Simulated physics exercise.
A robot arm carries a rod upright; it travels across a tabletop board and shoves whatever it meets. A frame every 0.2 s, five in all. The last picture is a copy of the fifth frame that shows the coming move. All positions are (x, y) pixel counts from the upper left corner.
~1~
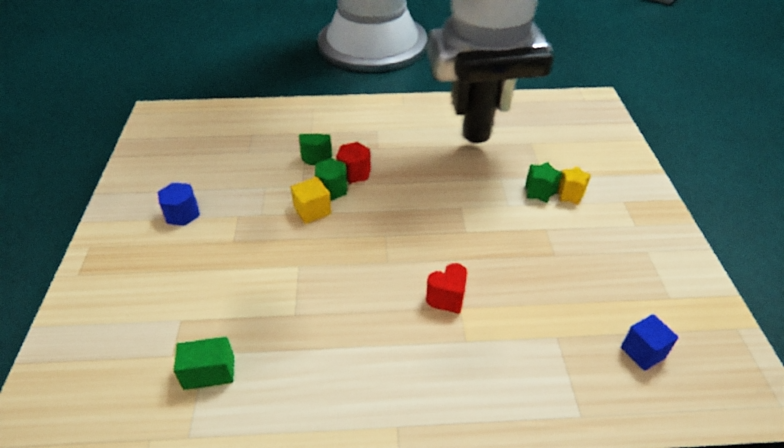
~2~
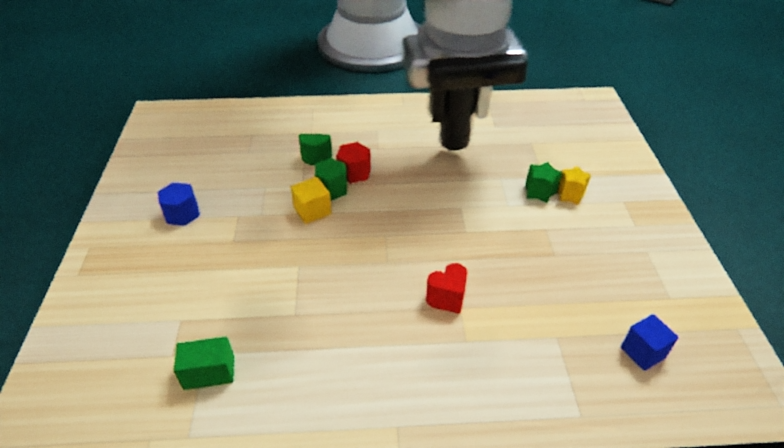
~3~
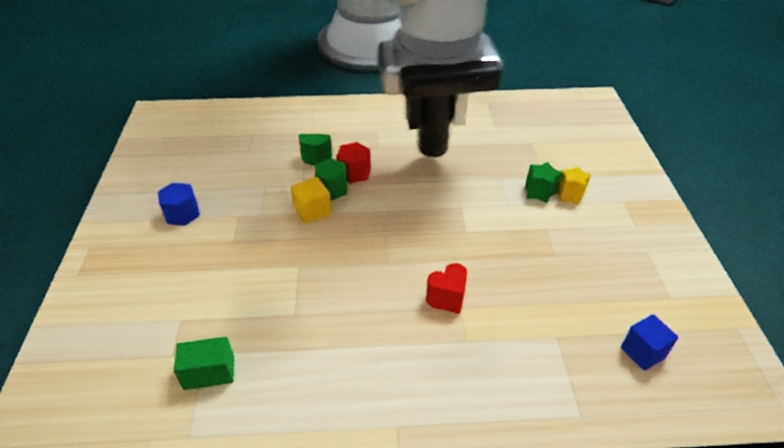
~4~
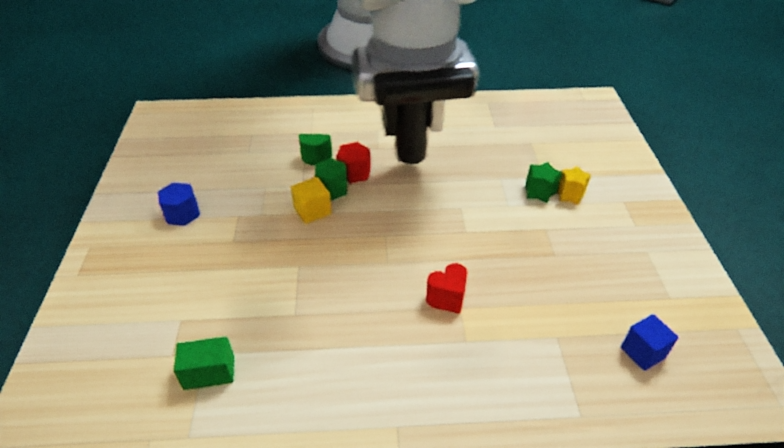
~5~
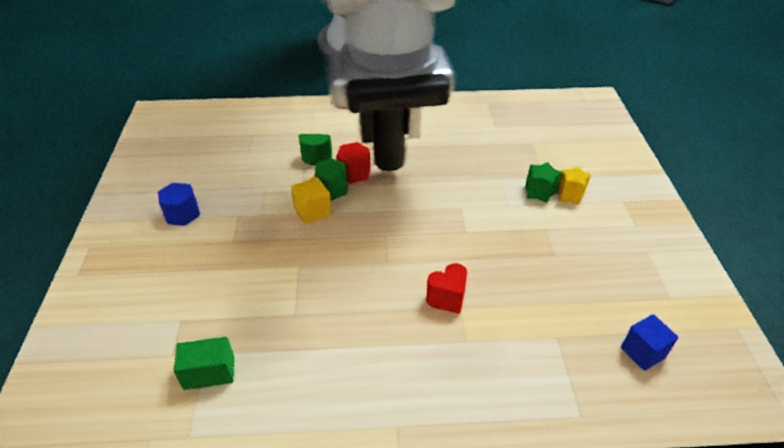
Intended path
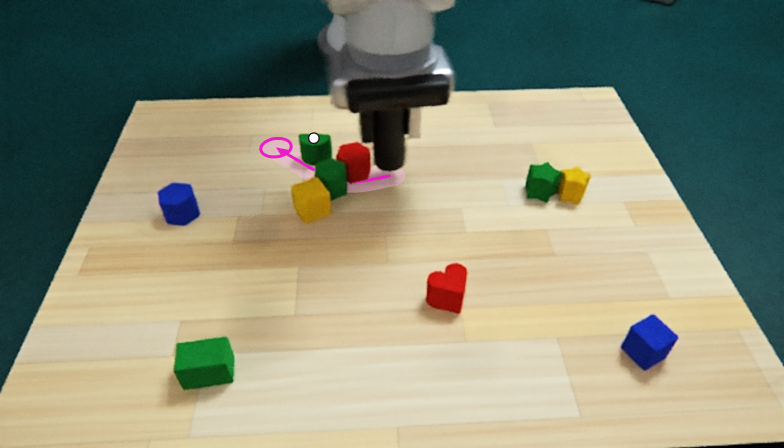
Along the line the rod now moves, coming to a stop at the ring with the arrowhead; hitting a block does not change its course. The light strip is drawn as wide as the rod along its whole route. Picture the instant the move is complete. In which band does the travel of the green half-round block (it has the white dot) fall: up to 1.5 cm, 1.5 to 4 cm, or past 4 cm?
Overall it shifts more than 4 cm.
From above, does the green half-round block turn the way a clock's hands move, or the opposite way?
From above, clockwise.
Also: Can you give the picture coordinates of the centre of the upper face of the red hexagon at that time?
(268, 109)
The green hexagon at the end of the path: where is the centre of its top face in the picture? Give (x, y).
It is going to be at (292, 168).
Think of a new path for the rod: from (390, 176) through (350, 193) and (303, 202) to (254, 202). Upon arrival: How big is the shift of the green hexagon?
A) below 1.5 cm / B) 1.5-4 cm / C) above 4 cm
Answer: C.
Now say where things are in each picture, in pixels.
Rod tip (476, 135); block tops, yellow square block (310, 189); green half-round block (314, 138); green hexagon (330, 168); red hexagon (353, 152), in the first picture.
Rod (454, 142); blocks unchanged, in the second picture.
Rod (432, 149); blocks unchanged, in the third picture.
Rod (411, 156); blocks unchanged, in the fourth picture.
Rod (390, 162); yellow square block (310, 189); green half-round block (314, 138); green hexagon (330, 168); red hexagon (353, 152), in the fifth picture.
Path on the board, from (390, 176) via (344, 181) and (307, 166), ending at (276, 147); the dot is on the green half-round block.
The first path, step by step. One third of the way, rod (342, 168); yellow square block (307, 192); green half-round block (305, 133); green hexagon (310, 168), turned 30° anticlockwise; red hexagon (322, 145), turned 50° clockwise.
Two thirds of the way, rod (305, 152); yellow square block (307, 192); green half-round block (283, 114); green hexagon (292, 168), turned 60° anticlockwise; red hexagon (290, 128), turned 65° clockwise.
At the end, rod (274, 134); yellow square block (307, 192); green half-round block (275, 96), turned 40° clockwise; green hexagon (292, 168), turned 60° anticlockwise; red hexagon (268, 109), turned 95° clockwise.
